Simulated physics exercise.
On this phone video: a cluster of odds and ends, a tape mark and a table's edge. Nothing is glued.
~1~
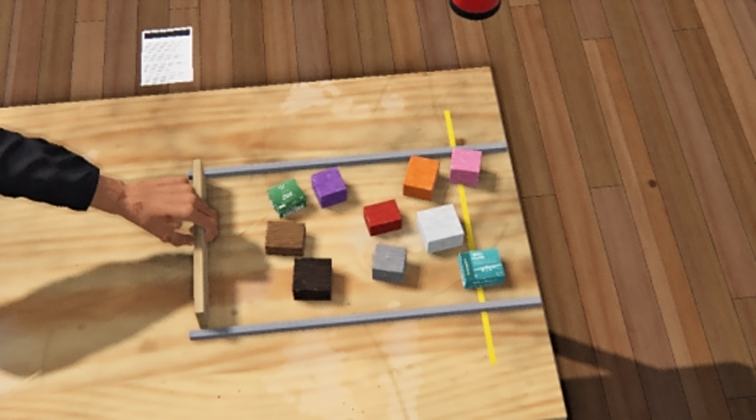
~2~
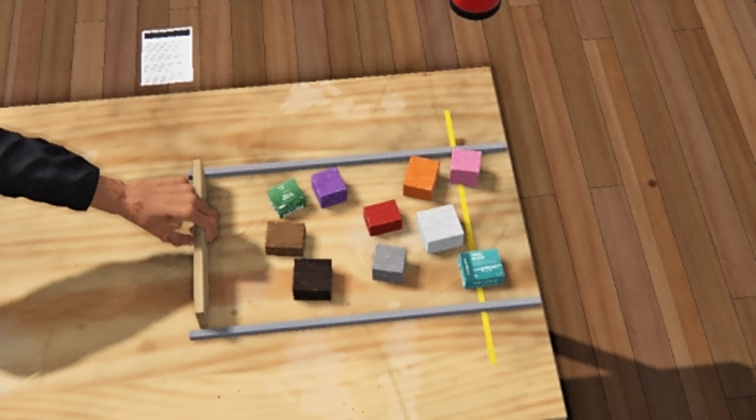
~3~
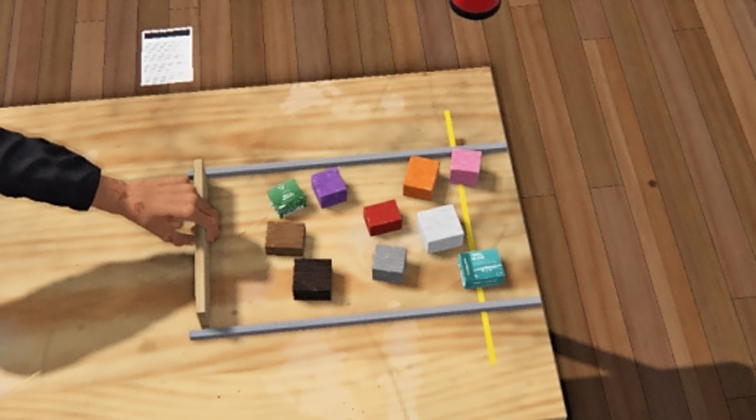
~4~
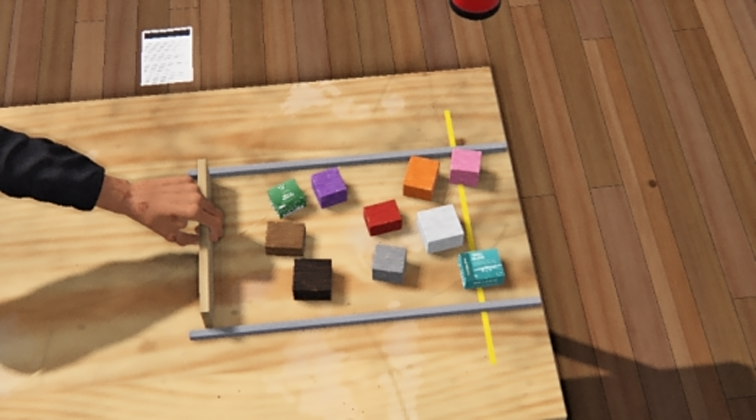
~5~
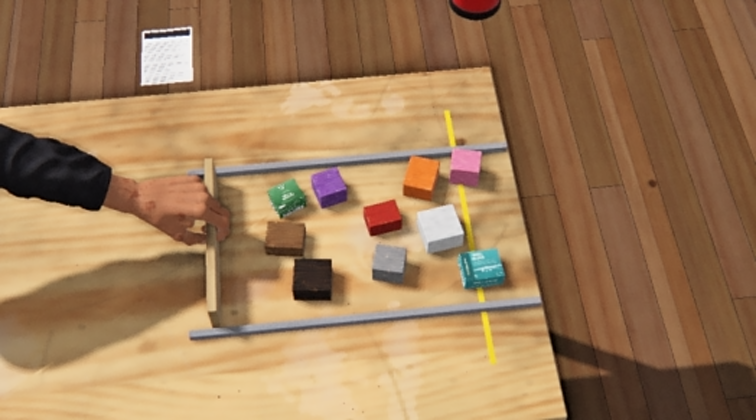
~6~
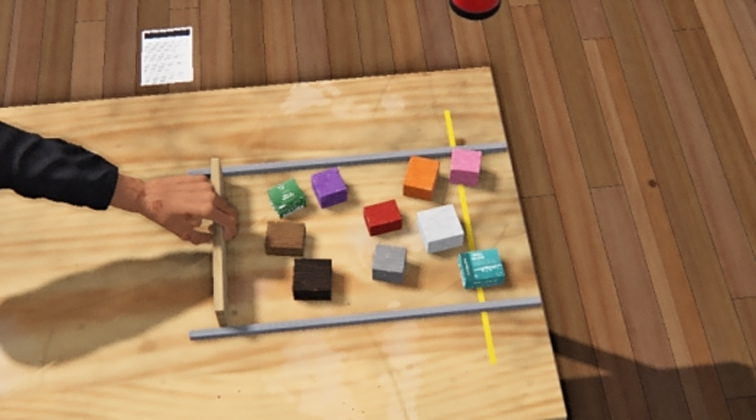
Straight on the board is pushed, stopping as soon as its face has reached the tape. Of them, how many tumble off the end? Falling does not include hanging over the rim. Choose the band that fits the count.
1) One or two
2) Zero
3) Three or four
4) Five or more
Answer: 3.
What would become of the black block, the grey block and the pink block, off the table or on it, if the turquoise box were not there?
Black block still up; grey block still up; pink block down.
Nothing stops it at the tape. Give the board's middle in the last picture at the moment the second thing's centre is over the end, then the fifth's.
First roughly (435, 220), later roughly (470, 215).
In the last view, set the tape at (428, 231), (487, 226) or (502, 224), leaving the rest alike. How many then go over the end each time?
Respectively, 1, 6 and 7.
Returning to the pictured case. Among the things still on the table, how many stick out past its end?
That'd be 3.
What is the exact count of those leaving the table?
The answer: 4 exactly.
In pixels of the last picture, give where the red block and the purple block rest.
Result: One at about (520, 206), the other at about (501, 172).
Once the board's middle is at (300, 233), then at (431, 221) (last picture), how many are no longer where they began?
First 4 and then 10.
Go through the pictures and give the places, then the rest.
In the first picture, pink block (465, 168); turquoise box (481, 269); white block (440, 229); board (201, 242); tape (468, 227).
In the second picture, turquoise box (481, 269); grey block (389, 264).
In the third picture, white block (440, 229); black block (313, 280).
In the fourth picture, pink block (465, 168); orange block (421, 179).
In the fifth picture, turquoise box (481, 269); green box (287, 199).
In the sixth picture, pink block (465, 168); turquoise box (481, 269); white block (440, 229); board (220, 240); tape (468, 227).
Soon after, none off yet; pink block at rest near (465, 168); turquoise box at rest near (481, 269); white block at rest near (440, 229).
At rest, the number that fall off is three or four; fallen, orange block, white block, turquoise box and pink block.
